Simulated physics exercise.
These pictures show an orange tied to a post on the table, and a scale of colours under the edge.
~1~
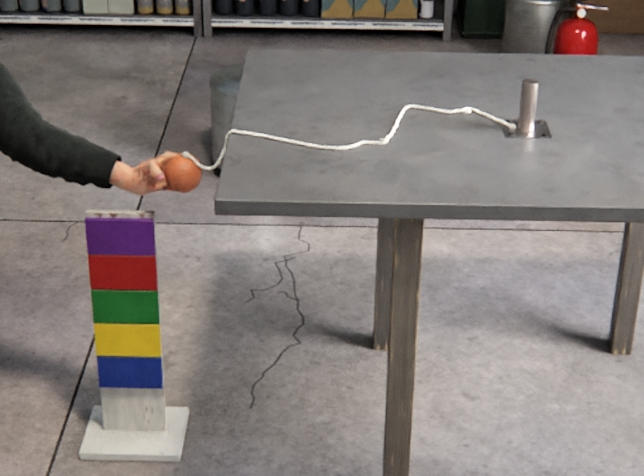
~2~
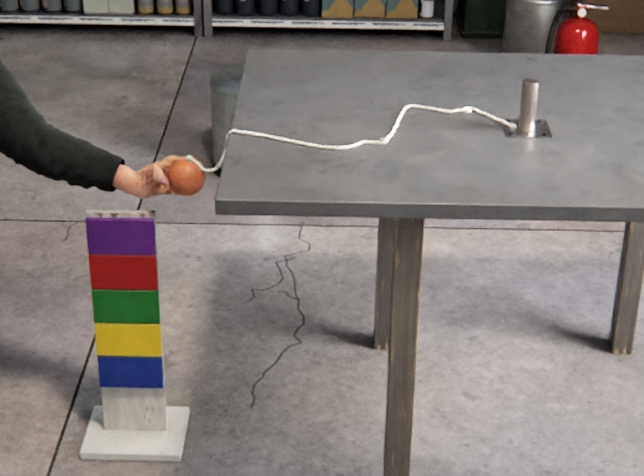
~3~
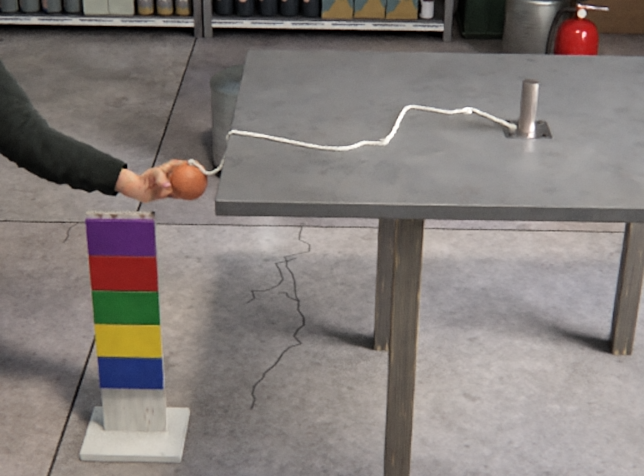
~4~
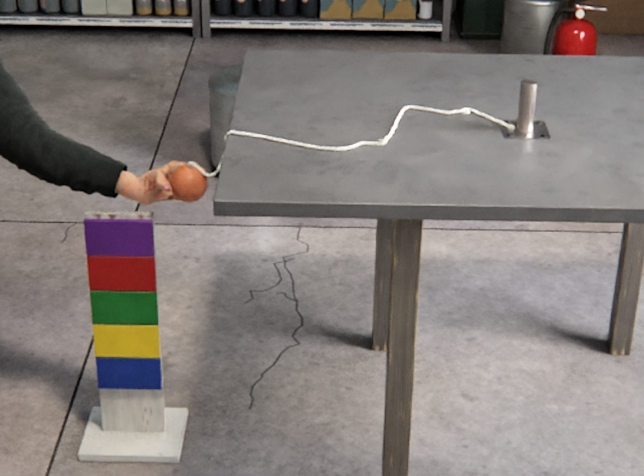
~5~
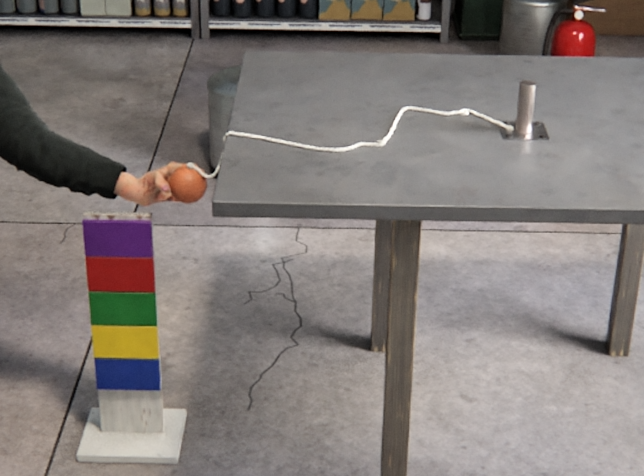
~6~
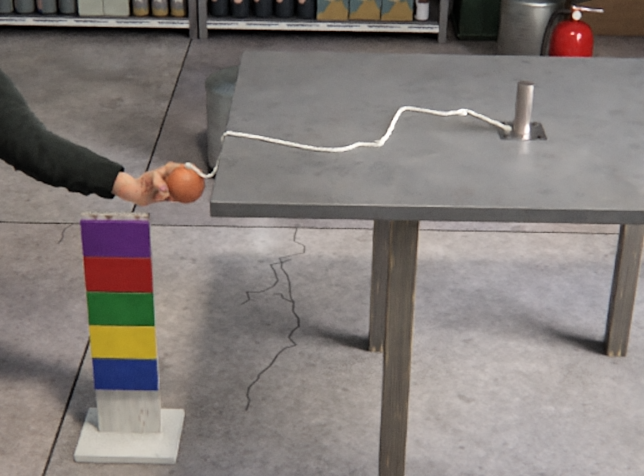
In a workshop, a hand at left holds an orange ball-like object beside a metal table, a white cord running from it across the tabletop to a post, above a colour-banded upright; the hand shifts very slightly, otherwise almost nothing moves.
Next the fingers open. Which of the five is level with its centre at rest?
Its middle rests at the yellow band.
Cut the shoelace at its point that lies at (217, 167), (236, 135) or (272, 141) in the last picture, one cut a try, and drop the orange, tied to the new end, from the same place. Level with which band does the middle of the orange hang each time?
Try by try: Green; red; purple.
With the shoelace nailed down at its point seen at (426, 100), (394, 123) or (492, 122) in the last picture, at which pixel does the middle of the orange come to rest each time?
Try by try, around (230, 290), (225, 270) and (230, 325).
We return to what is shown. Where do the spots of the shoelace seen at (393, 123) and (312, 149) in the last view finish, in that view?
The first at (313, 124), the second at (228, 173).
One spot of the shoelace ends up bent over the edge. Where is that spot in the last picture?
Near (359, 144).
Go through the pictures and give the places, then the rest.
In the first picture, orange (183, 173); purple (120, 238); red (123, 274); green (125, 307); yellow (127, 341); blue (130, 373).
In the second picture, orange (187, 177); shoelace through (480, 112) (423, 108) (392, 133) (337, 148) (252, 134).
In the third picture, orange (189, 181).
In the fourth picture, orange (189, 183); shoelace through (478, 113) (421, 109) (391, 134) (335, 149) (250, 135).
In the fifth picture, orange (188, 184).
In the sixth picture, orange (186, 184); shoelace through (475, 115) (418, 110) (387, 135) (332, 151) (247, 136).
A little later, orange near (193, 310); level with green.
Next, orange near (249, 330); level with yellow.
Later still, orange near (227, 330); level with yellow.
When it is over, orange near (233, 333); level with yellow. The yellow one.
